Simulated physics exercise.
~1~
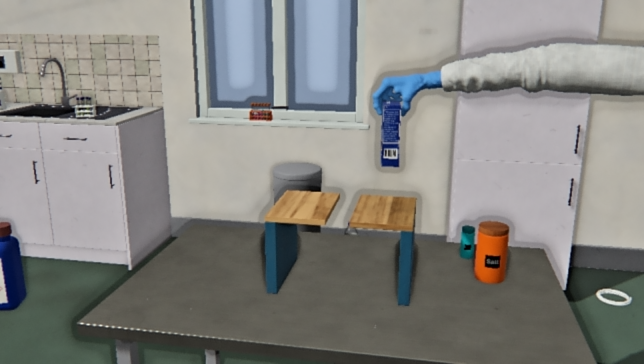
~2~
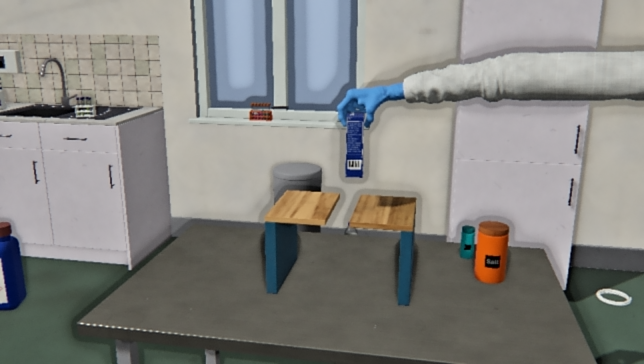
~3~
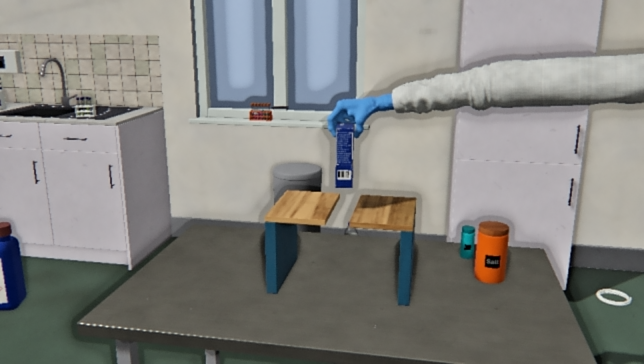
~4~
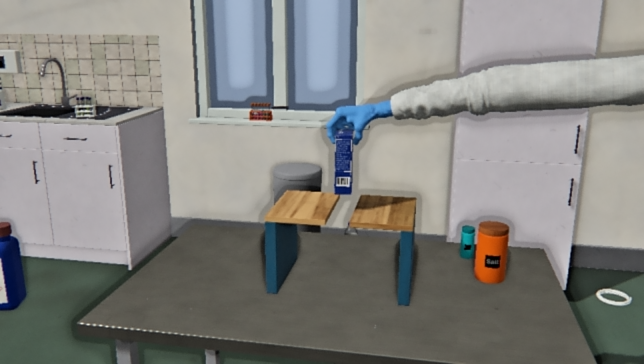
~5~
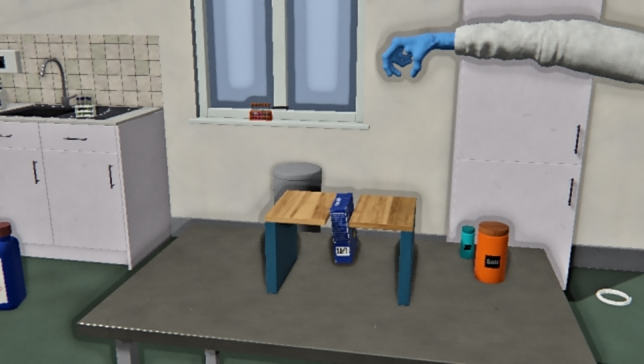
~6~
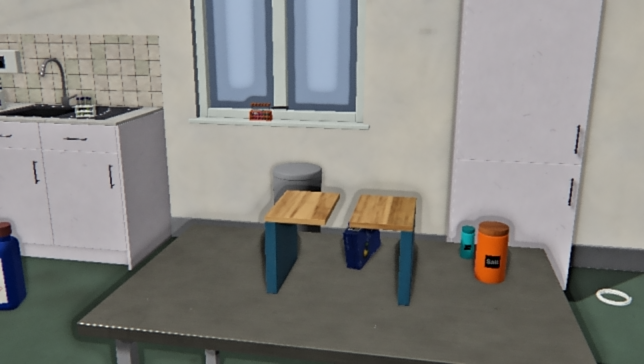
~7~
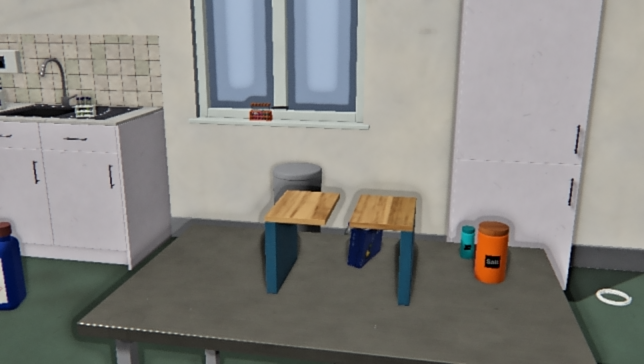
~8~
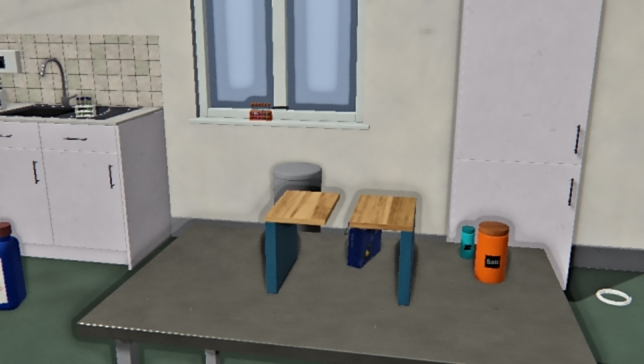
In the video, a blue-gloved hand moves a blue packet left and lowers it over the gap between two wooden-topped supports, then lets go and withdraws. The packet drops through and ends tipped over on the table beneath, while the orange jar and turquoise shaker stay put.
